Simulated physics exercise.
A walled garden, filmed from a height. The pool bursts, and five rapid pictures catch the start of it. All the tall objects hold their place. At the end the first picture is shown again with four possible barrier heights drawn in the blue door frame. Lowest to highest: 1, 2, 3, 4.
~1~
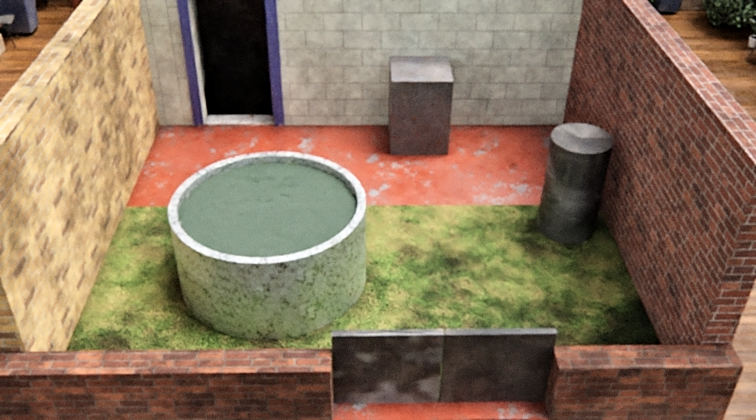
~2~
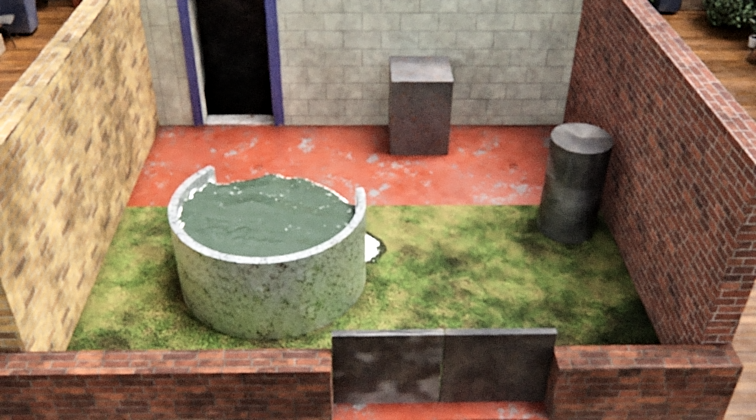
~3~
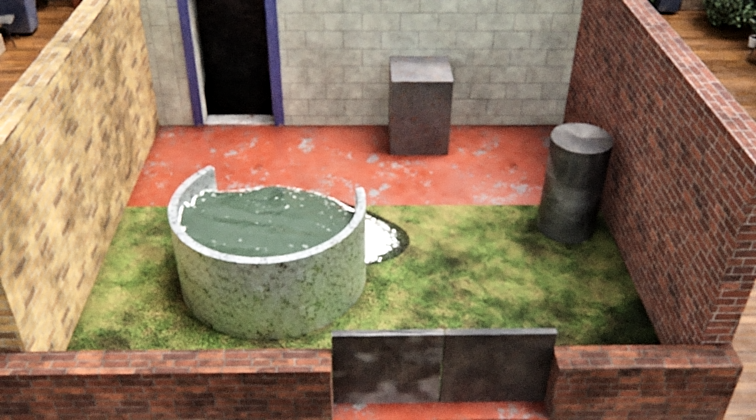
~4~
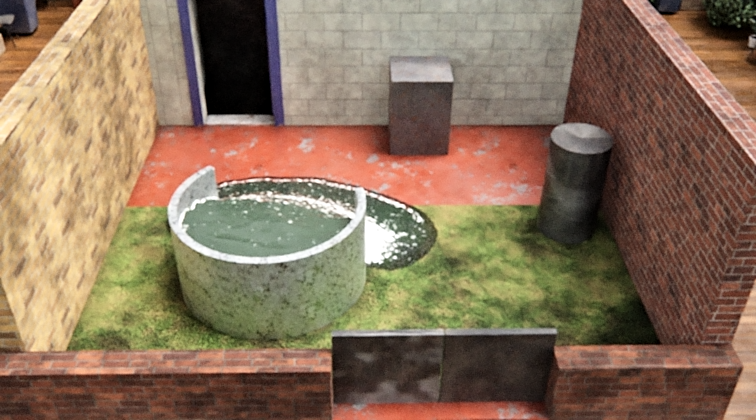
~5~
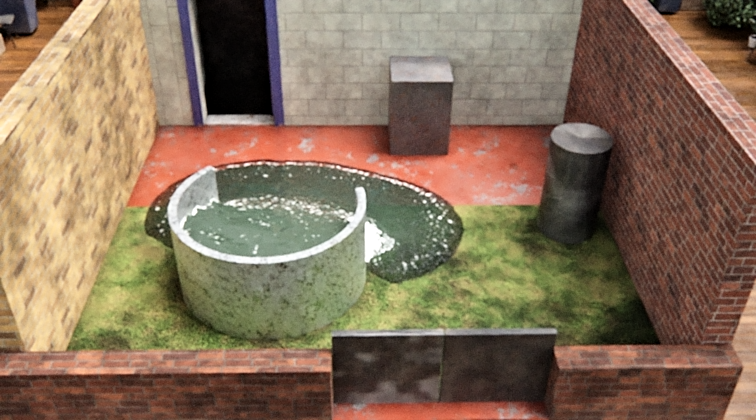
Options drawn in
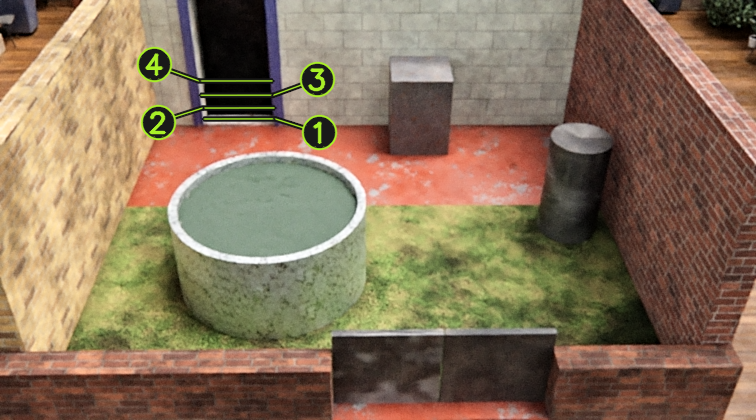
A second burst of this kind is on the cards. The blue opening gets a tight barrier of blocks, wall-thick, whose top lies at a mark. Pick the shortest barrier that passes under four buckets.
Go for 2.
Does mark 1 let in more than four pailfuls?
Yes, that goes wrong.
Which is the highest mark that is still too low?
That is mark 1.
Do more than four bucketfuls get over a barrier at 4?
No.
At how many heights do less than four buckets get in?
Three.
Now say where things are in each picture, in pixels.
The first frame shows water in the pool at rest, its middle at (269, 209); foot of the blue doorway at (240, 125); shut gate at (443, 342).
In the second frame, water covers 3 % of the ground, its front hidden from here.
The third frame shows front seen at (390, 230), 6 % of the ground wet.
The fourth frame shows front seen at (416, 213), 12 % of the ground wet.
The fifth frame shows front seen at (164, 195), 21 % of the ground wet.
On the marked copy, 1 at (239, 118); 2 at (238, 107); 3 at (237, 95); 4 at (235, 80); from the bottom up 1, 2, 3, 4.
Choosing 1, about 14 bucketfuls get in.
Choosing 2, a splash gets over, under a bucket.
Choosing 3, nothing gets over.
Choosing 4, nothing gets over.
